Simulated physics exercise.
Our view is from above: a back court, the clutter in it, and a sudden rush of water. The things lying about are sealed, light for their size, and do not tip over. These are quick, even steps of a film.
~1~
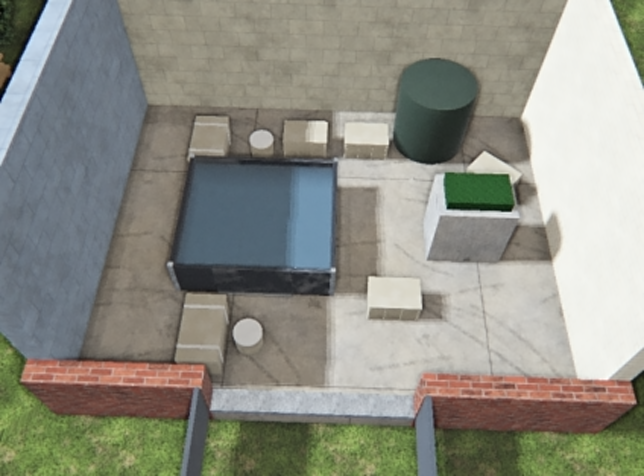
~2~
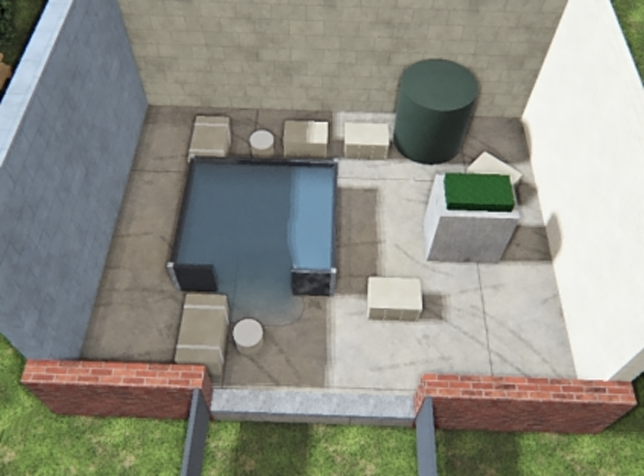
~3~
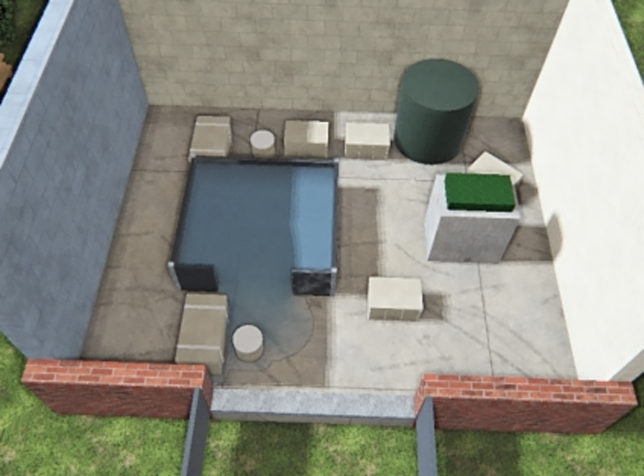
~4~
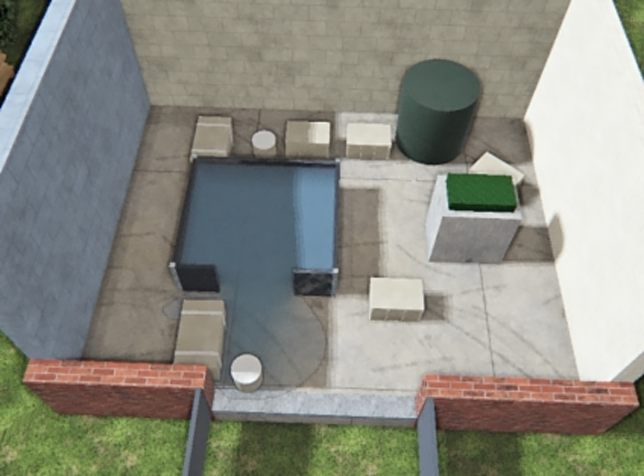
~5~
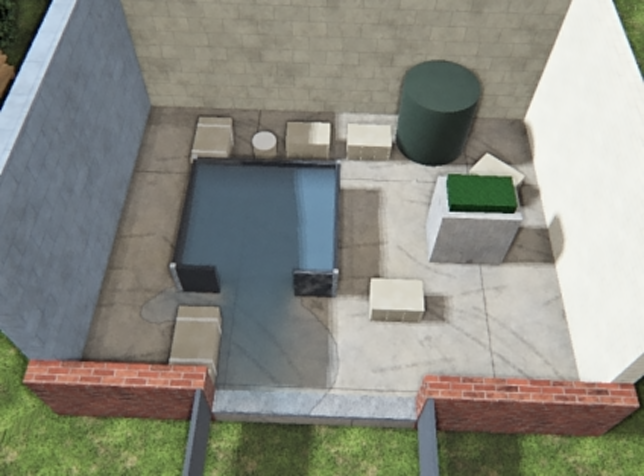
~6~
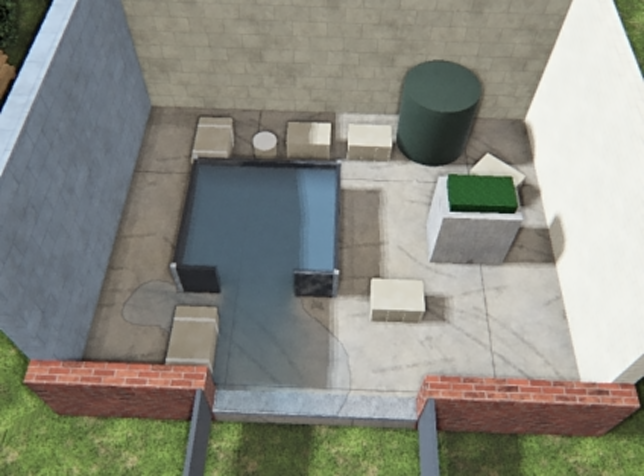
To begin with, a dark-walled tank of water stands among pale boxes in a walled court. A gap opens in its near side and water spreads across the paving, pushing a small white cylinder to the front sill and out of view, while the nearby trunk shifts slightly and the crate barely moves.
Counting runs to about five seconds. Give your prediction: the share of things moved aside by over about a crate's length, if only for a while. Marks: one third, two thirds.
Portion: Beneath a third.
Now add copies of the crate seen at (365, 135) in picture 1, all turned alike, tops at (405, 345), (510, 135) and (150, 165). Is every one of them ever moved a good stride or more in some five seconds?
Results - 1: Doesn't go far; 2: Doesn't go far; 3: Ends up far away.
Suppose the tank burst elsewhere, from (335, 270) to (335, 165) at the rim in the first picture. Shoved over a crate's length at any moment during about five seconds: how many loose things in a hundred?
I'd put it at about 40 percent.
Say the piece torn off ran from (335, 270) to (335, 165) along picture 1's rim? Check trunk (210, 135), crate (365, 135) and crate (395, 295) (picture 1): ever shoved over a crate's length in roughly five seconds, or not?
First under that mark, then beyond that mark, then beyond that mark.
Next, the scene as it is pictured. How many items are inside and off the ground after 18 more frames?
I make it 0 of them.
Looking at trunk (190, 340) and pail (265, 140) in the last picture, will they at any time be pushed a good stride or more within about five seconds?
Order as asked - displaced that much, stays inside that.
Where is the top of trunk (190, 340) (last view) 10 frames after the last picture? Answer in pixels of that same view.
I'd put it at about (118, 290).
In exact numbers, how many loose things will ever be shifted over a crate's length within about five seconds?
It adds up to 2.
A moment on, 1 of 8 are well off their spots; 0 afloat.
Next, 2 of 8 are well off their spots; 0 afloat.
Later, 2 of 8 are well off their spots; 0 afloat.
In the end, 2 of 8 are well off their spots, and 2 have been at some point; 0 afloat.
